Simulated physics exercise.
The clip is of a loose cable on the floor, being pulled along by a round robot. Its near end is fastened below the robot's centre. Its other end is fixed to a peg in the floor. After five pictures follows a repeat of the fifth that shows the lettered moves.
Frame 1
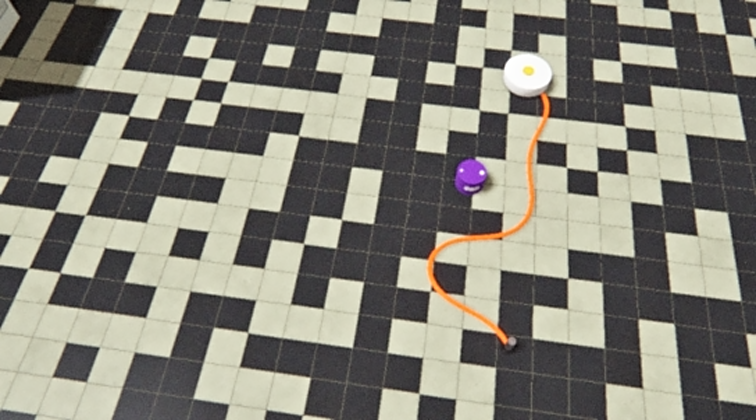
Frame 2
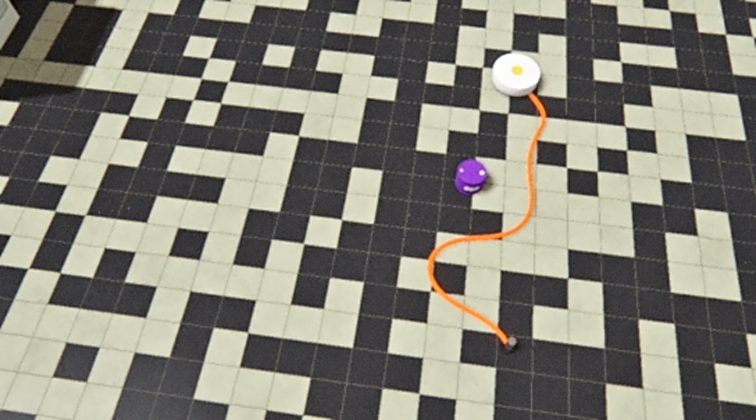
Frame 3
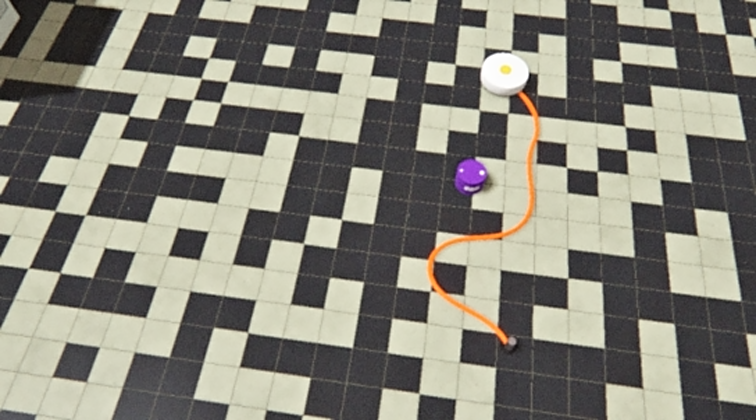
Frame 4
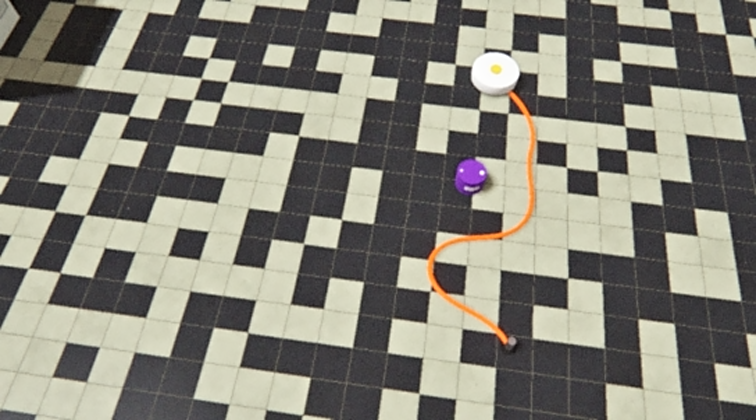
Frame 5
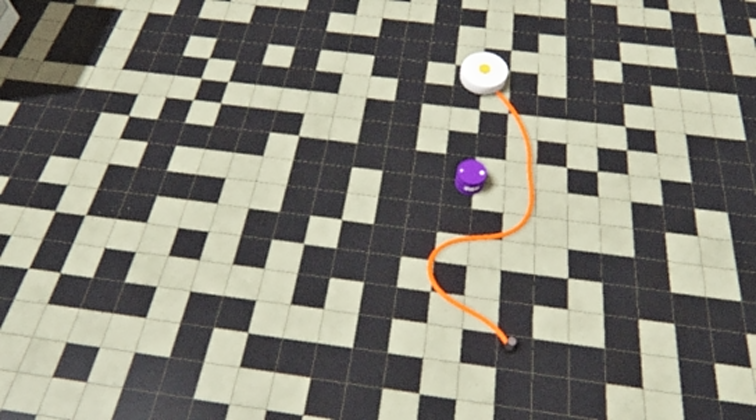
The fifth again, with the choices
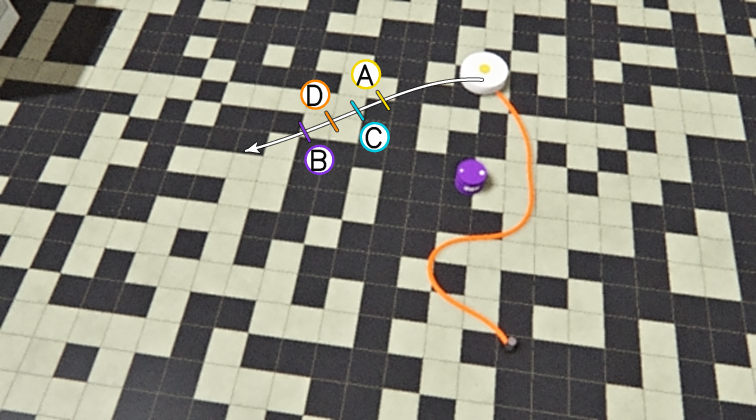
A round white robot with a yellow dot slid a short way left across the black-and-cream tiled floor, pulling the top of a winding orange cable while the small purple tub stayed still.
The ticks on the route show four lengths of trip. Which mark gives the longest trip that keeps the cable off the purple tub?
C.
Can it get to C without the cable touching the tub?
For that mark, yes.
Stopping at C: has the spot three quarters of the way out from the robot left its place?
No.
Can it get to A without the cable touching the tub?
Yes.
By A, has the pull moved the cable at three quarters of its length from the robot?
By then, no.
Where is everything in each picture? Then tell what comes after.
Robot (527, 76); peg (510, 344); purple tub (471, 177), in the first frame.
Robot (516, 76); peg (510, 344), in the second frame.
Robot (504, 75); peg (510, 344), in the third frame.
Robot (495, 75); peg (510, 344), in the fourth frame.
Robot (483, 74); peg (510, 344); purple tub (471, 177), in the fifth frame.
On the marked copy, A at (383, 100); B at (305, 132); C at (358, 111); D at (332, 121); the route from (482, 80) via (363, 109) to (246, 151).
Following C. Soon after the start, robot (437, 78), middle of the cable (508, 223).
Later, robot (393, 91), middle of the cable (504, 218).
In the end, robot (357, 105), middle of the cable (498, 213); nothing has been touched.
As for the rest, A is safe but short; B brings the cable against the tub; D brings the cable against the tub.
